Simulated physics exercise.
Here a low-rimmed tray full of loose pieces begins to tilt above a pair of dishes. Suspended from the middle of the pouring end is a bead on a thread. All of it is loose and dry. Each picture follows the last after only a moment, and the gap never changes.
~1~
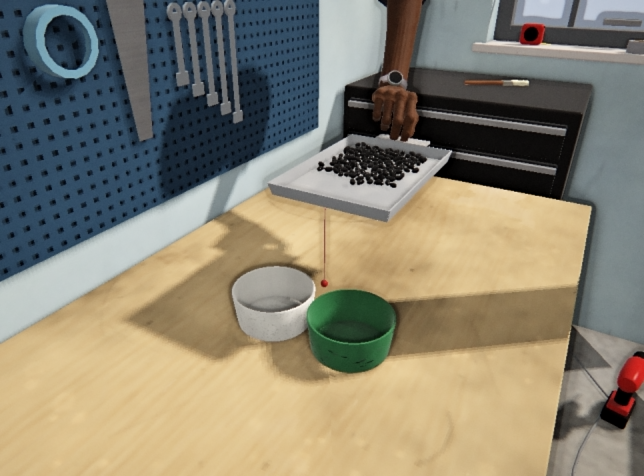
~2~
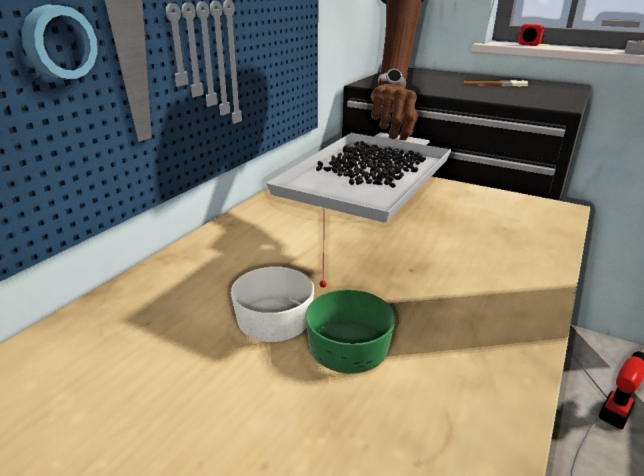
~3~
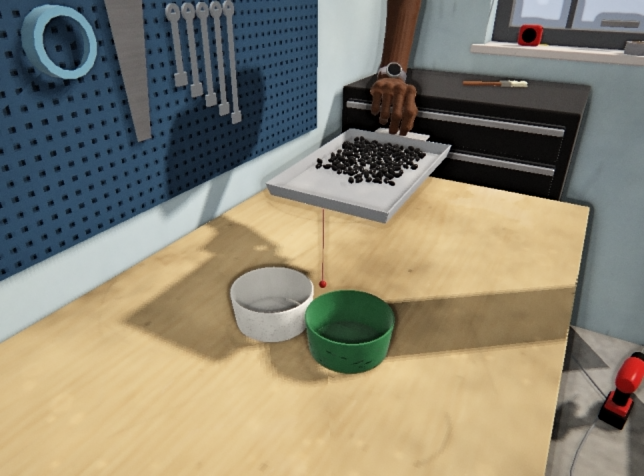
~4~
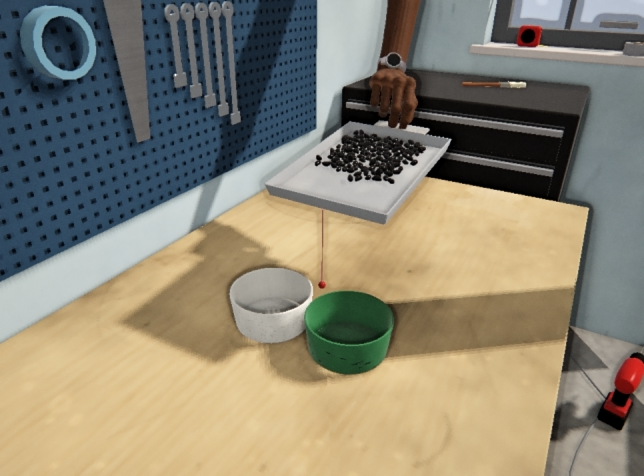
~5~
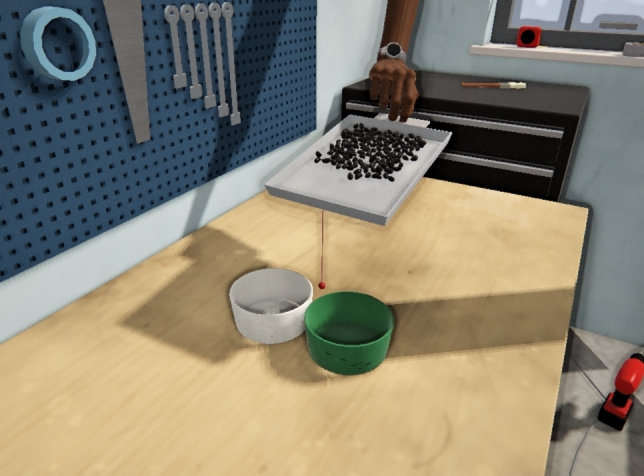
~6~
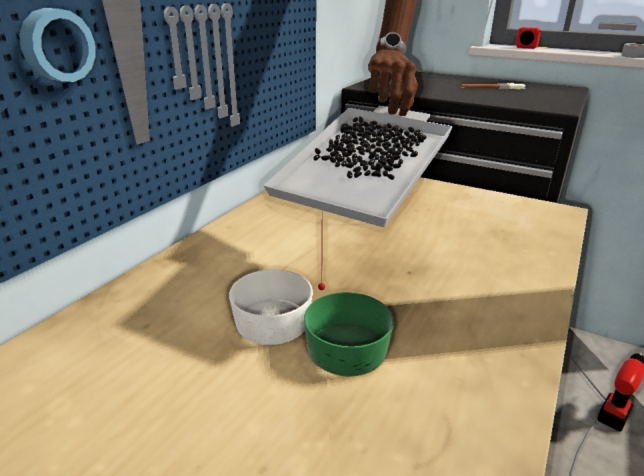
At a workbench beside a blue pegboard, a hand held a tray of black beans above a white dish and a green one, then slowly tilted it slightly, its pouring end lowest at the right corner.
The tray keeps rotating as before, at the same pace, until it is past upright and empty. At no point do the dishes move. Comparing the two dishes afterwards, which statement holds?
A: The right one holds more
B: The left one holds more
A, the right one holds more.
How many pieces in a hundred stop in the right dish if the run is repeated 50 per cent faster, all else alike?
About 60 in a hundred.
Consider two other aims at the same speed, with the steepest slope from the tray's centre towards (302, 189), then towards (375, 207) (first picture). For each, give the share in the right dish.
The first gives 0 %, the second 80 %.
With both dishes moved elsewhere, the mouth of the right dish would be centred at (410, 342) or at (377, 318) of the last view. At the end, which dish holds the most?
Place 1 - the dish at left; place 2 - the dish at right.
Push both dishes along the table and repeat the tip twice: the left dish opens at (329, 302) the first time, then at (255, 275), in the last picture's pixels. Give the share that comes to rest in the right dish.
The first try gives 20 per cent, the second 30 per cent.
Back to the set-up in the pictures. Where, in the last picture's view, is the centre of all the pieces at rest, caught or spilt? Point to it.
The centre ends up roughly at (339, 351).
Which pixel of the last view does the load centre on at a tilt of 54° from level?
The load's middle is around (343, 193).
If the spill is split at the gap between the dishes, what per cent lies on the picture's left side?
Share to the left: Near 60 per cent.
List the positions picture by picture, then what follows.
The first frame shows corners of the pouring end (272, 182) and (388, 209), level; middle of the load (375, 163), black beans; left dish (250, 323); right dish (330, 354); bead on its thread (324, 284).
The second frame shows corners of the pouring end (271, 182) and (387, 209), level; middle of the load (375, 162).
The third frame shows corners of the pouring end (270, 182) and (386, 210), tipped barely, lowest at the right corner; middle of the load (374, 159).
The fourth frame shows corners of the pouring end (269, 183) and (385, 212), tipped a little, lowest at the right corner; middle of the load (374, 155).
The fifth frame shows corners of the pouring end (269, 183) and (385, 214), tipped a little, lowest at the right corner; middle of the load (374, 150).
The sixth frame shows corners of the pouring end (268, 184) and (384, 216), tipped a little, lowest at the right corner; middle of the load (373, 146); left dish (248, 326); right dish (328, 357).
Just after the last frame, tray tipped steeply; almost all on the tray; just a few in the right dish; just a few in the air.
A moment on, tray tipped right over; the larger part on the tray; about a tenth in the right dish; just a few outside both; just a few in the air.
Further on, tray tipped past a quarter turn; roughly two thirds in the right dish; about a tenth in the left dish; roughly a quarter outside both.
When it is over, tray tipped past a quarter turn; roughly two thirds in the right dish; about a tenth in the left dish; roughly a quarter outside both.
